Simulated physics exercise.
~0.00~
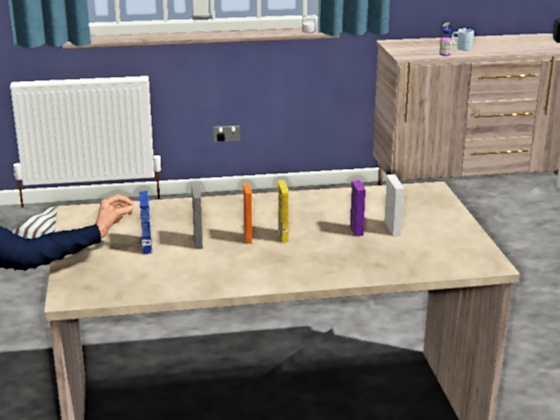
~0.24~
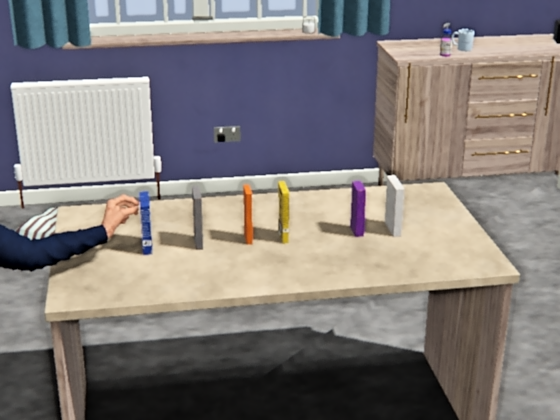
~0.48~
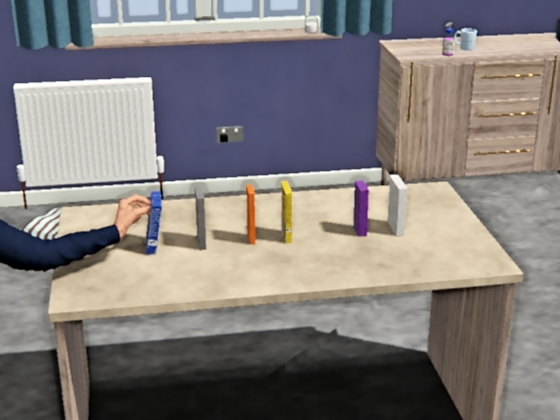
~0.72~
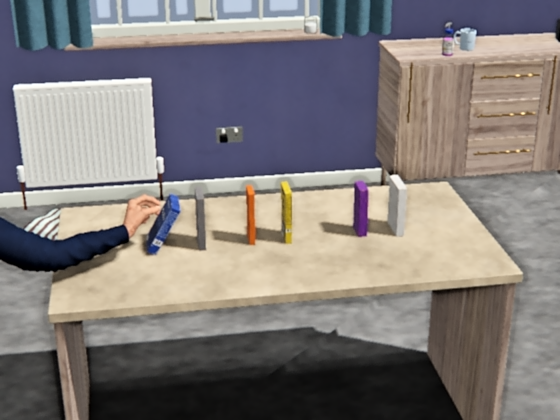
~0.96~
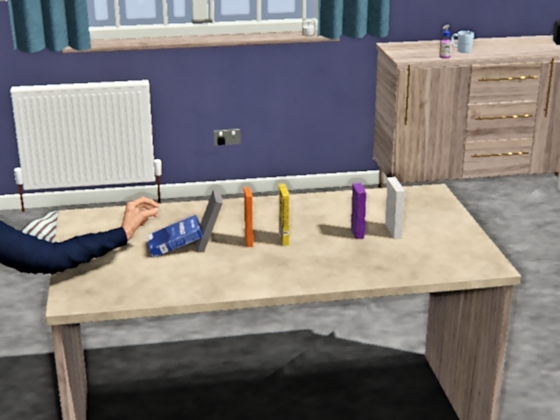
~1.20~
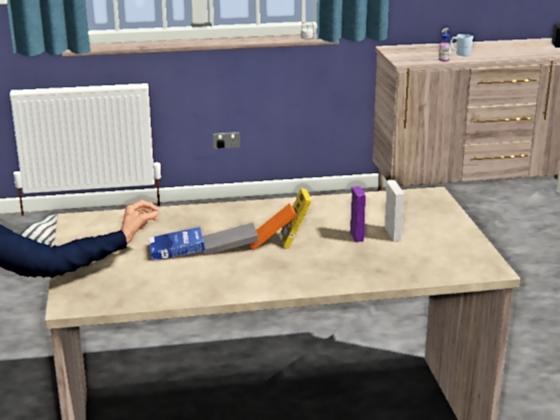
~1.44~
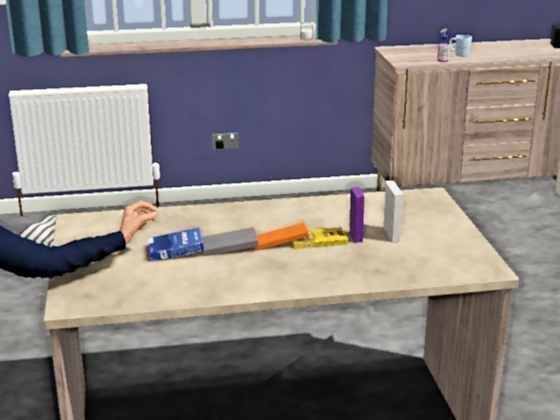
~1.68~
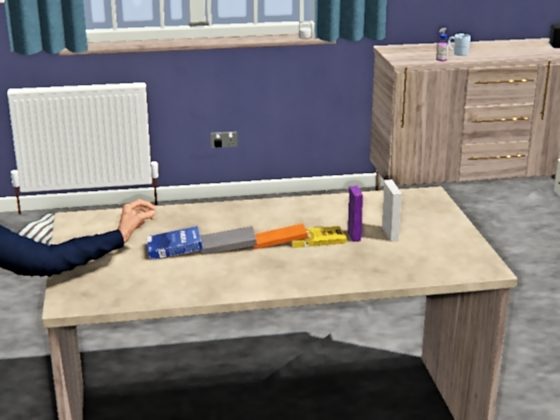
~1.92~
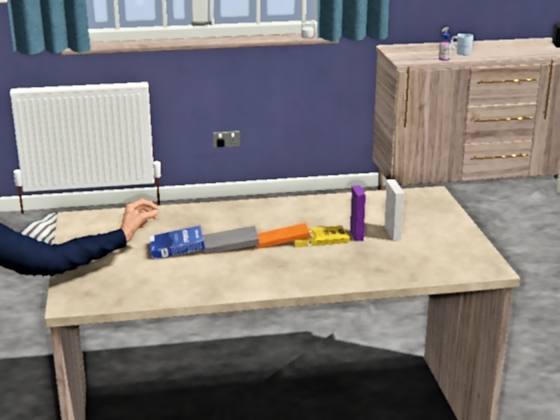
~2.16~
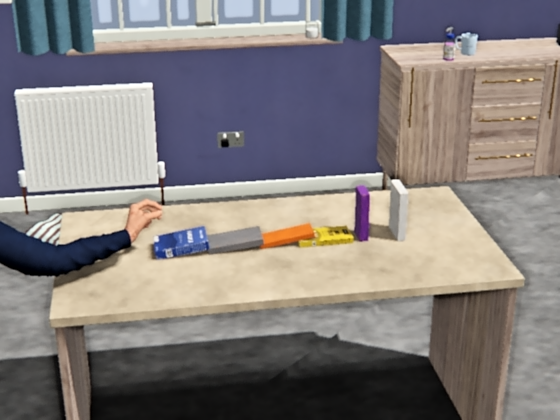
On a pale-topped table in a room with purple walls, six slim upright pieces stand in a row like dominoes, blue, grey, orange, yellow, purple and white from left to right. A hand reaching in from the left nudges the top of the blue packet until it tilts to the right. The packet drops against the grey board, which tips into the orange board, and that in turn leans into the yellow packet. The yellow packet topples last, landing just short of the purple board. The four fallen pieces lie in a line, while the purple board and white block remain upright.
